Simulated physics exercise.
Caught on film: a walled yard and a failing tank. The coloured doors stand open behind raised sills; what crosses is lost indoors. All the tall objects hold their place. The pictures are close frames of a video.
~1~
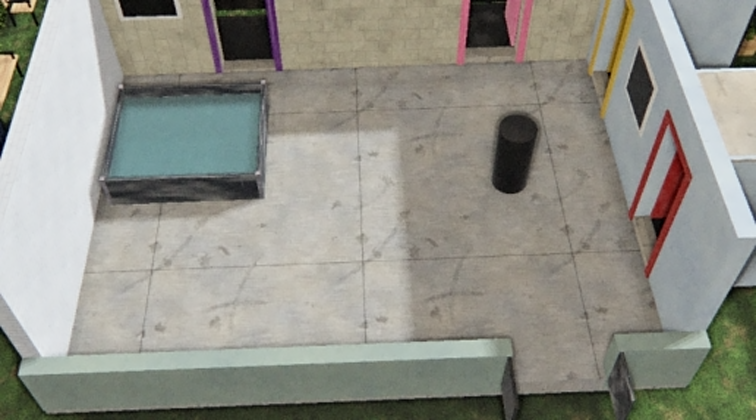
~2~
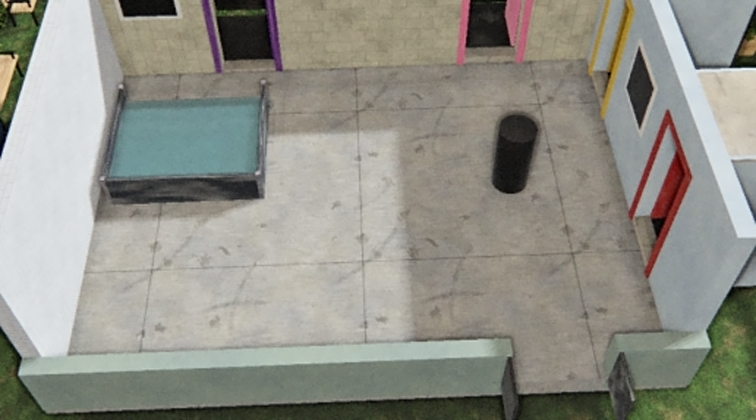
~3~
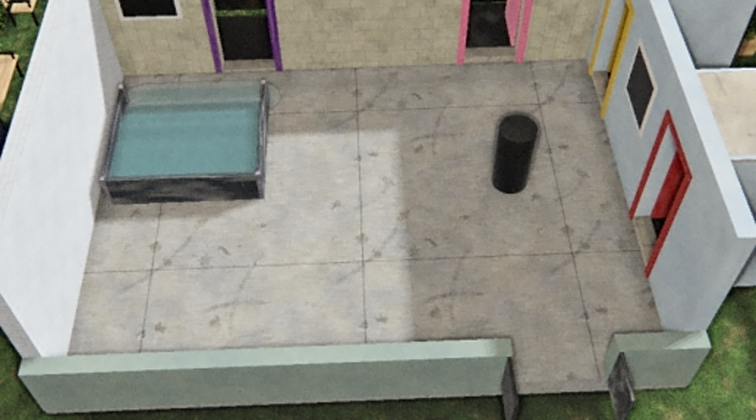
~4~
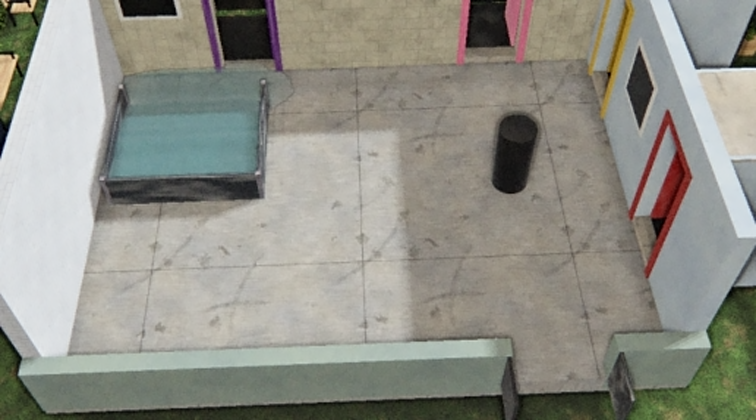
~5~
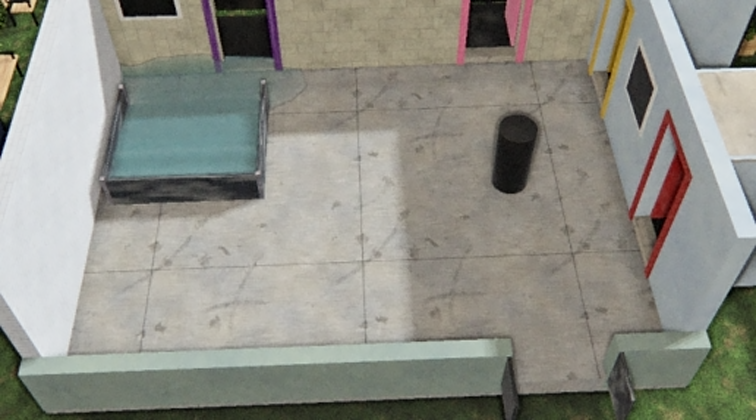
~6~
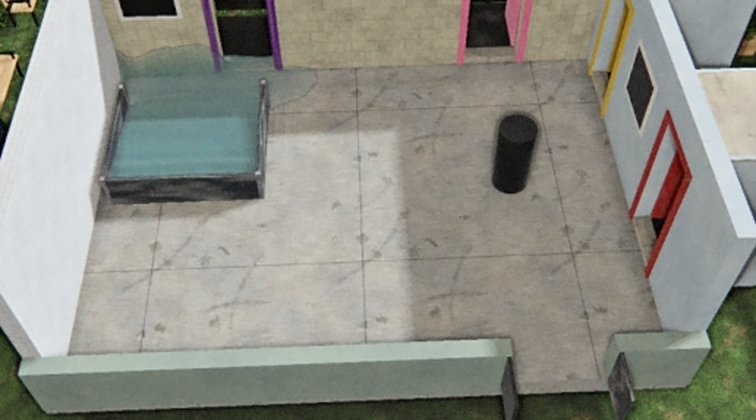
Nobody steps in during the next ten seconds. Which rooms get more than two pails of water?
The yellow door stays under that; the red door stays under that; the purple door takes more than that; the pink door stays under that.
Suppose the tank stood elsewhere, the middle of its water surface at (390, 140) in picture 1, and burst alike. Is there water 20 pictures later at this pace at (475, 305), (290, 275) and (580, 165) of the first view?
In turn: Clear, clear, covered.
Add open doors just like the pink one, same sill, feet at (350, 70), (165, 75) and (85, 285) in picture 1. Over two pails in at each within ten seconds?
In turn: Stays under, is over, stays under.
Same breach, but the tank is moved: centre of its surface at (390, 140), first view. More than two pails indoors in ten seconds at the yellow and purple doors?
My reading: The yellow door takes more, the purple door floods.
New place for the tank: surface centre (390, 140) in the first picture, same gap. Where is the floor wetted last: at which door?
Last comes the red door.
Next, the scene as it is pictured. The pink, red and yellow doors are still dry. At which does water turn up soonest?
That is the one in pink.
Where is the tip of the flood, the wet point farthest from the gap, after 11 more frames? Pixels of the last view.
Roughly at (430, 65).
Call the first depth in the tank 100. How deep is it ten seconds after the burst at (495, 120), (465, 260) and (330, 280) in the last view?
About 10, 4 and 2 per cent.
A moment on, water covers 10 % of the floor; the yellow door not reached, the red door not reached, the purple door far over two buckets in, the pink door not reached.
Next, water covers 15 % of the floor; the yellow door not reached, the red door not reached, the purple door far over two buckets in, the pink door not reached.
Then, water covers 30 % of the floor; the yellow door not reached, the red door not reached, the purple door far over two buckets in, the pink door wet at the sill, nothing in.
Later, water covers 45 % of the floor; the yellow door wet at the sill, nothing in, the red door wet at the sill, nothing in, the purple door far over two buckets in, the pink door wet at the sill, nothing in.
In the end, water covers 70 % of the floor; the yellow door wet at the sill, nothing in, the red door wet at the sill, nothing in, the purple door far over two buckets in, the pink door wet at the sill, nothing in.
